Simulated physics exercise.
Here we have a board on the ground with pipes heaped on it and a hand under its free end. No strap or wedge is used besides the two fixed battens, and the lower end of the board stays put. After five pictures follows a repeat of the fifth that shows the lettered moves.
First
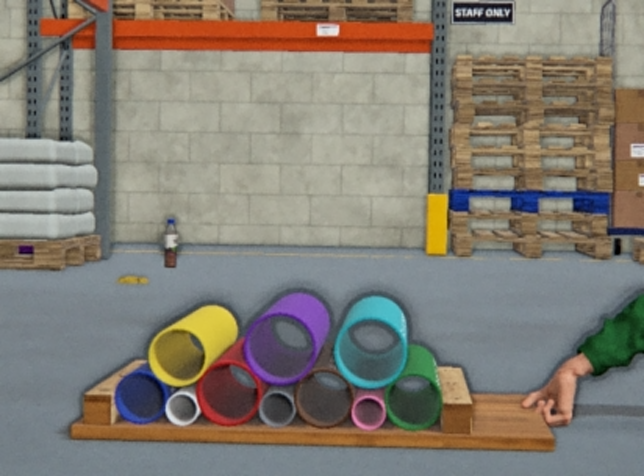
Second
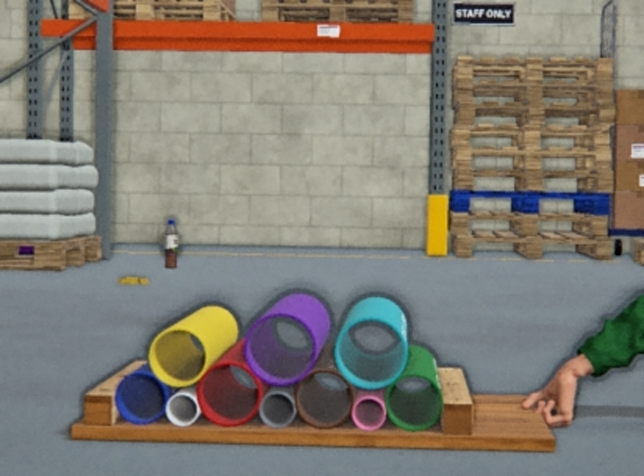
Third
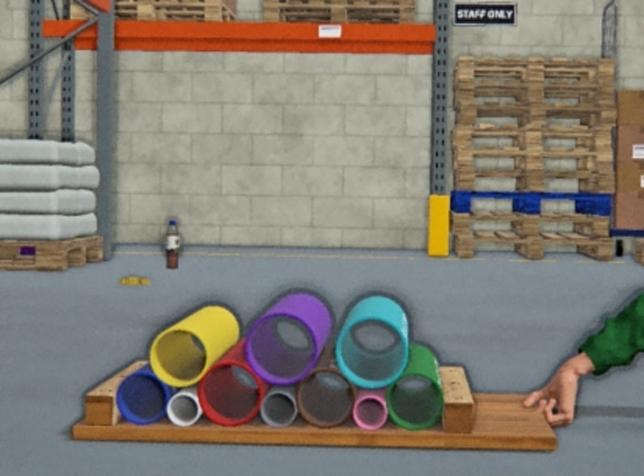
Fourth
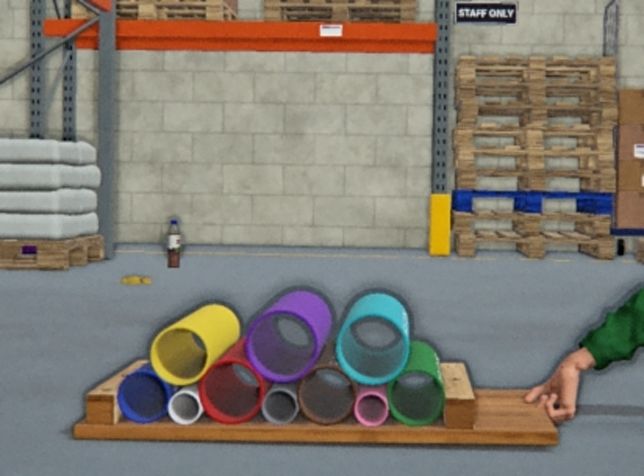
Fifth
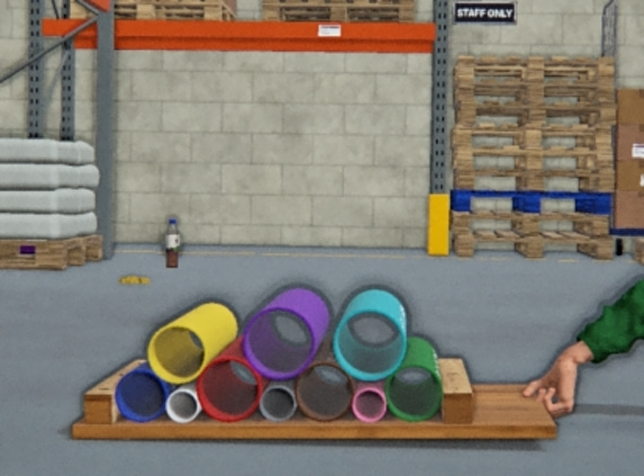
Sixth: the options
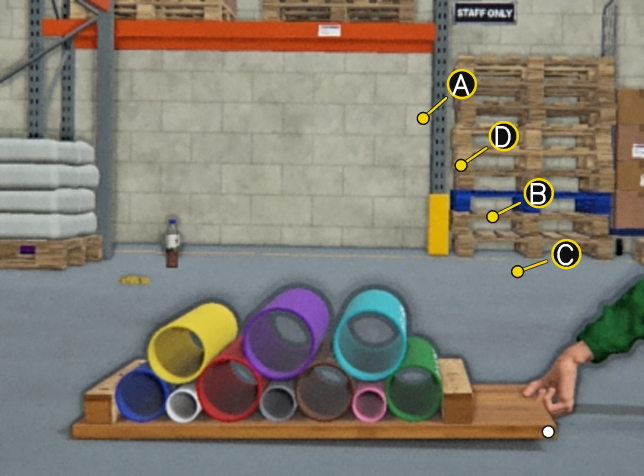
The footage shows a stack of differently coloured pipes resting between wooden blocks on a board in a warehouse, while a green-sleeved hand stays at the board's right end; apart from a very slight shift of the view, nothing moves.
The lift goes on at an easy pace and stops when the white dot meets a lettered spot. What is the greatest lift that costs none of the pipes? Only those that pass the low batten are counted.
The last mark within the limit is D.
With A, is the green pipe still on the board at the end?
The green pipe: Yes.
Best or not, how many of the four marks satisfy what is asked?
Three of the four.
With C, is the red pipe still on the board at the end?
Yes.
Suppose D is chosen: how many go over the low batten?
With D, none.
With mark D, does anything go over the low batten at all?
At D: No.
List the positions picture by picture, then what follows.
In the first picture, pink pipe (369, 413); green pipe (414, 402); yellow pipe (178, 357).
In the second picture, yellow pipe (179, 357); purple pipe (281, 349).
In the third picture, board (321, 401); pink pipe (370, 413); green pipe (415, 401); grey pipe (279, 410).
In the fourth picture, board (322, 398); blue pipe (143, 397).
In the fifth picture, board (320, 395); blue pipe (141, 396).
On the marked copy, A at (423, 118); B at (493, 217); C at (517, 272); D at (461, 165); the white dot at (548, 432).
With D. Early on, board at 20°.
Further on, board at 35°.
At the end, board at 35°, none over the low batten.
As for the rest, A one over the low batten (yellow); B none over the low batten; C none over the low batten.
